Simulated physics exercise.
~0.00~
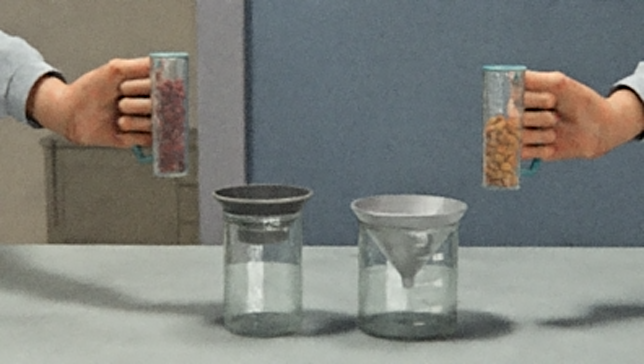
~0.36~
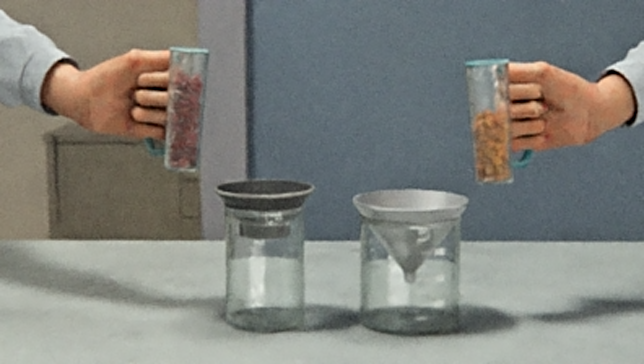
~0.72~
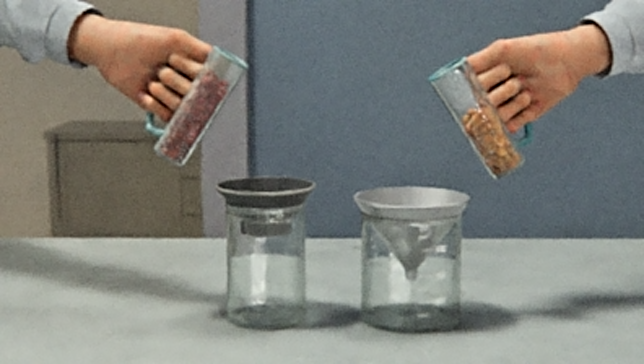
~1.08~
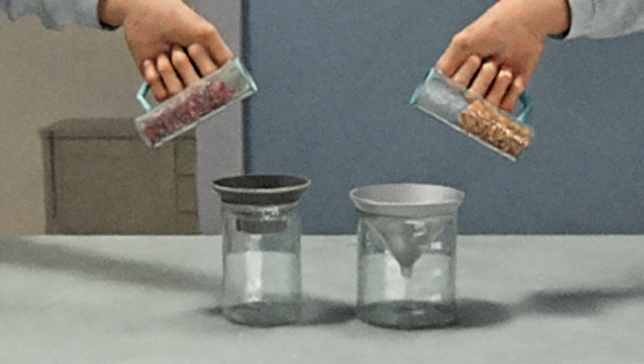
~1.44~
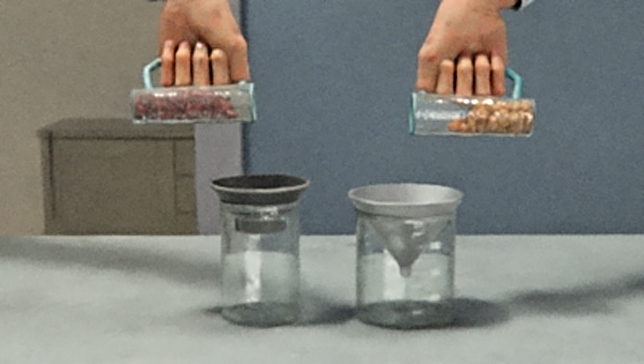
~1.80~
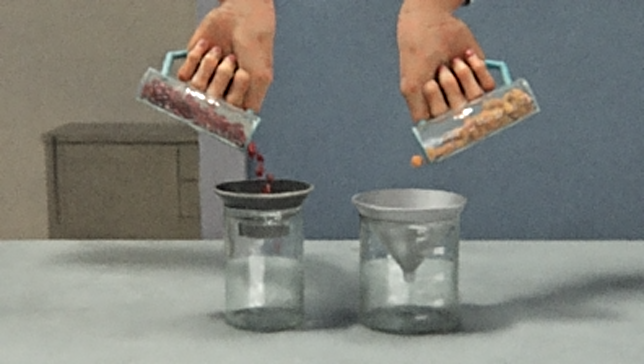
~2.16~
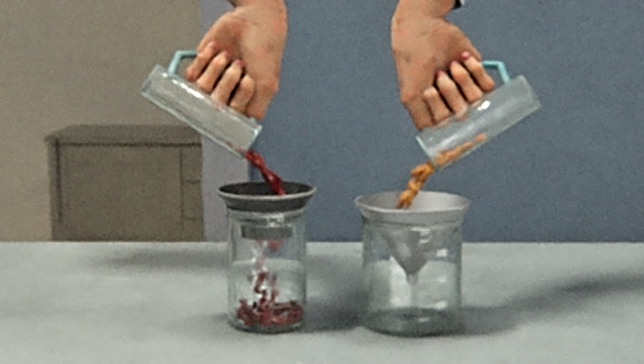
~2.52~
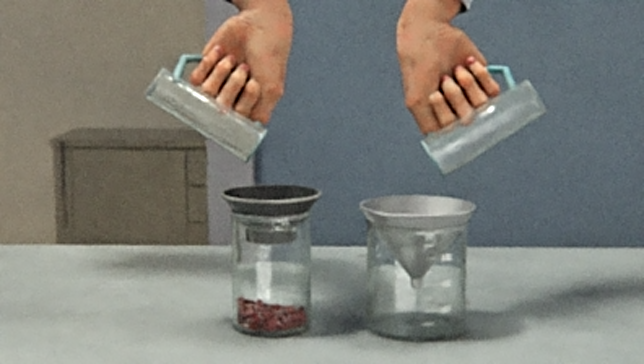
Two hands tipping cups of red and orange pieces over funnels, the red dropping into the left jar, the right jar staying empty.
